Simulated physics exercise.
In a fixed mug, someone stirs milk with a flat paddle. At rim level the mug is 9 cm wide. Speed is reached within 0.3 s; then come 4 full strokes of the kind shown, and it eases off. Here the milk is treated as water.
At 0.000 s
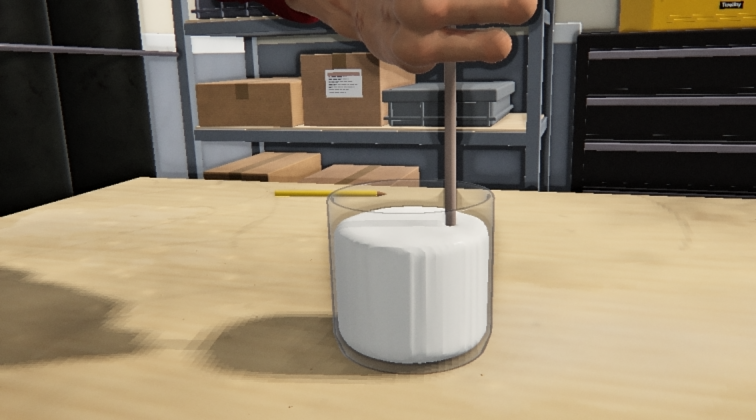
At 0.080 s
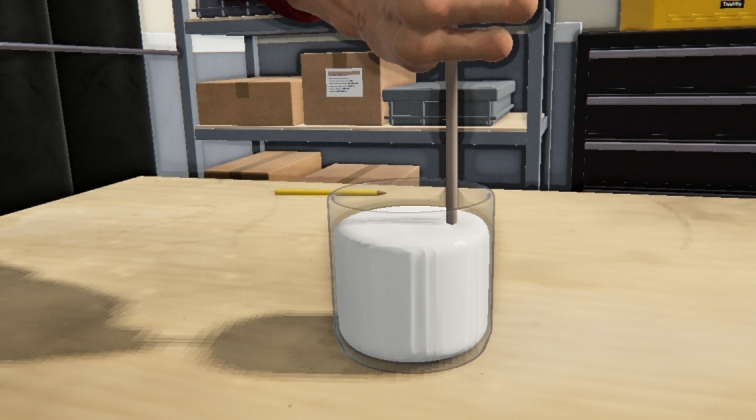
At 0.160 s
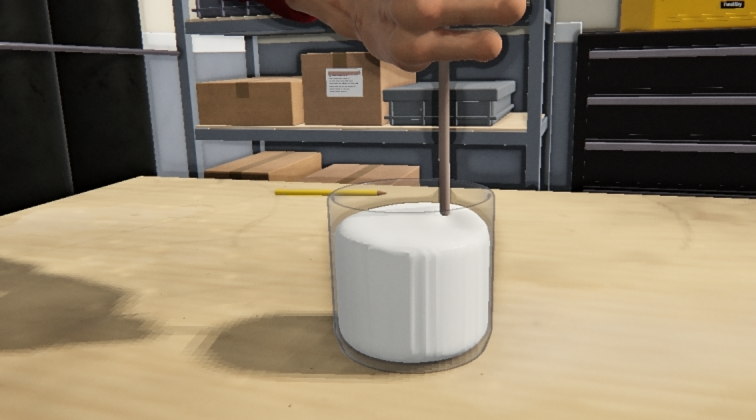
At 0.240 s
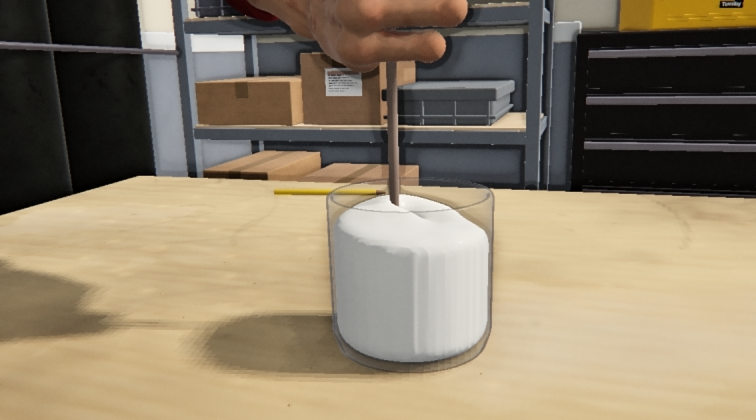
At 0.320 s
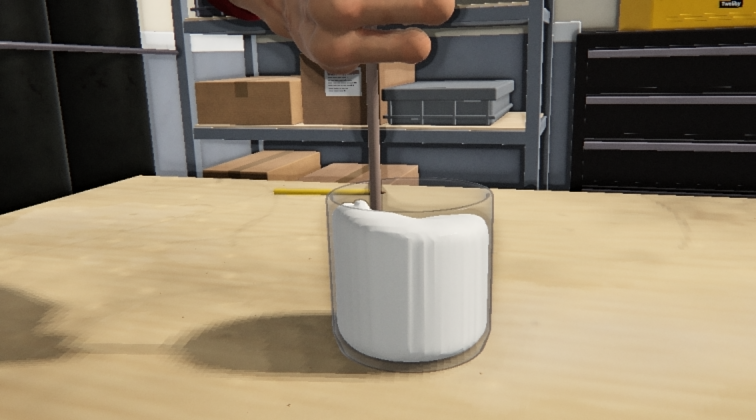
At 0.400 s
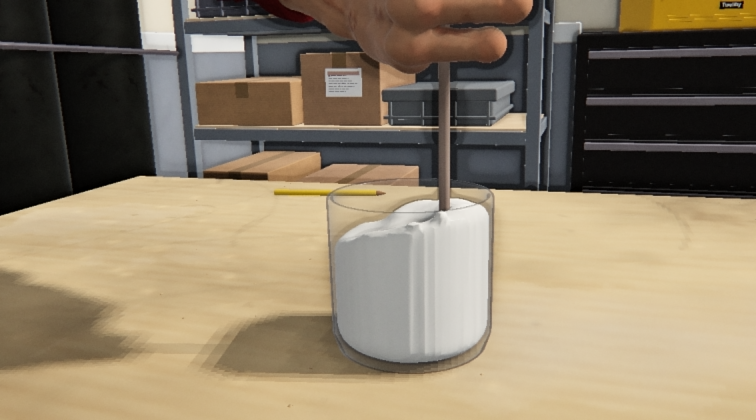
A hand held a thin rod upright in a clear container of white milk, barely moving it at first, then swept it left and back right as the milk's surface heaped and tilted.
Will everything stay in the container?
No, most likely it brims over.
By 0.65 s 1 ml is over the rim.
By 0.89 s 2 ml is over the rim.
By 1.14 s 8 ml is over the rim.
By 1.39 s 13 ml is over the rim.
At rest 13 ml is over the rim.
